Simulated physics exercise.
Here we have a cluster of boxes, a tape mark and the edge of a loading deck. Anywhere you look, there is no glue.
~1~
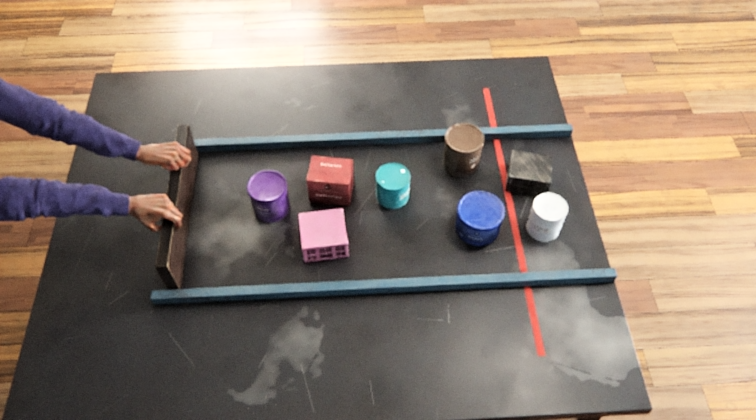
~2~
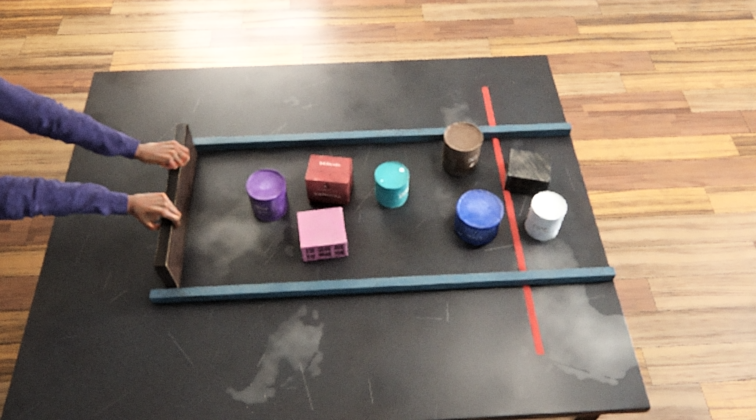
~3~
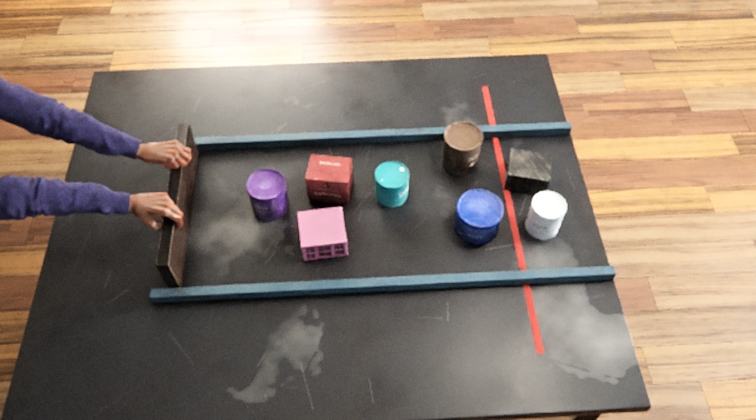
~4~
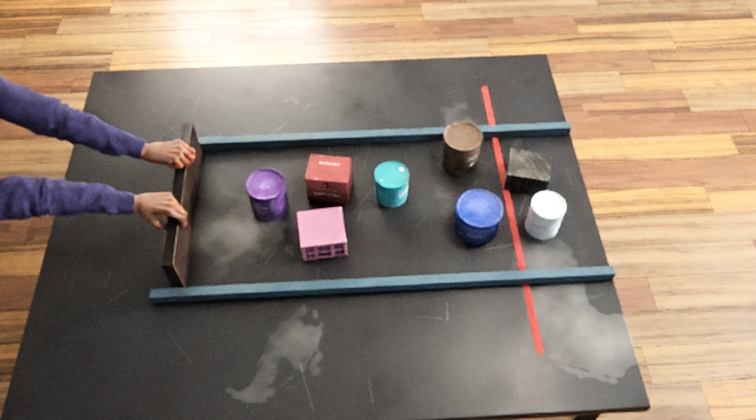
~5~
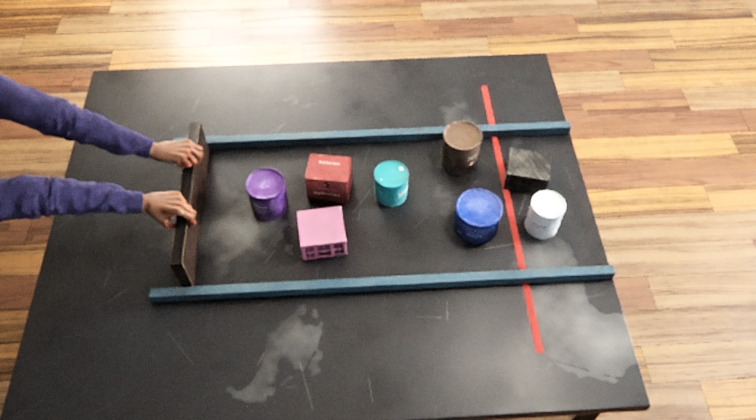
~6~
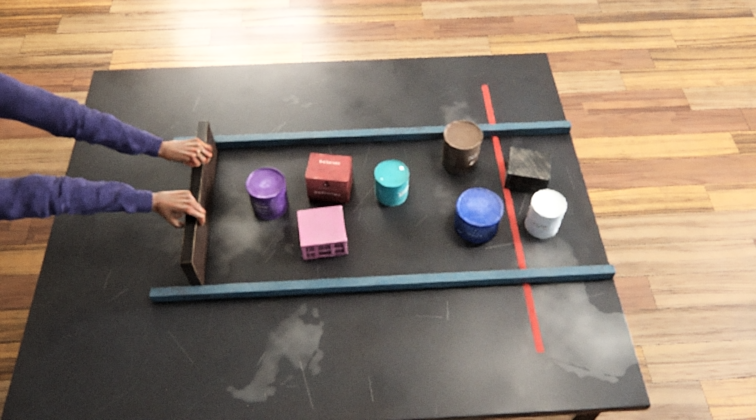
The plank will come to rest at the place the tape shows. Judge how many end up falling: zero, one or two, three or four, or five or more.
Well, the ones that get knocked off number at least one, under three.
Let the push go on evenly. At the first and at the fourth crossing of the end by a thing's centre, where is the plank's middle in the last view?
At (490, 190) for the first, at (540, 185) for the fourth.
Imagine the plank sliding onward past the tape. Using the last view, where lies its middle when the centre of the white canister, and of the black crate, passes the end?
(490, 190) and then (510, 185), give or take.
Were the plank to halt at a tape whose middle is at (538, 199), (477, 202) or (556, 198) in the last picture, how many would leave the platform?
Tallies in the order asked: 3, 0, 5.
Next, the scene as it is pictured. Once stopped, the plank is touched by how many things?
3 end up touching it.
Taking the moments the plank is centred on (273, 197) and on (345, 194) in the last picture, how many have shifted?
Well, it's 2 at the first one and 4 at the second.
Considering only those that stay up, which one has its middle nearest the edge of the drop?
The black crate finishes nearest.
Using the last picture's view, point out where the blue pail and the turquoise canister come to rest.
First (581, 210), then (549, 171).
A little later, none off yet; white canister at rest near (545, 214); black crate at rest near (528, 170); blue pail at rest near (478, 216).
Next, none off yet; white canister shifted a little near (563, 214); black crate moving near (531, 171); blue pail shifted about its own width near (523, 213).
When it is over, the number that fall off is one or two; down, white canister.
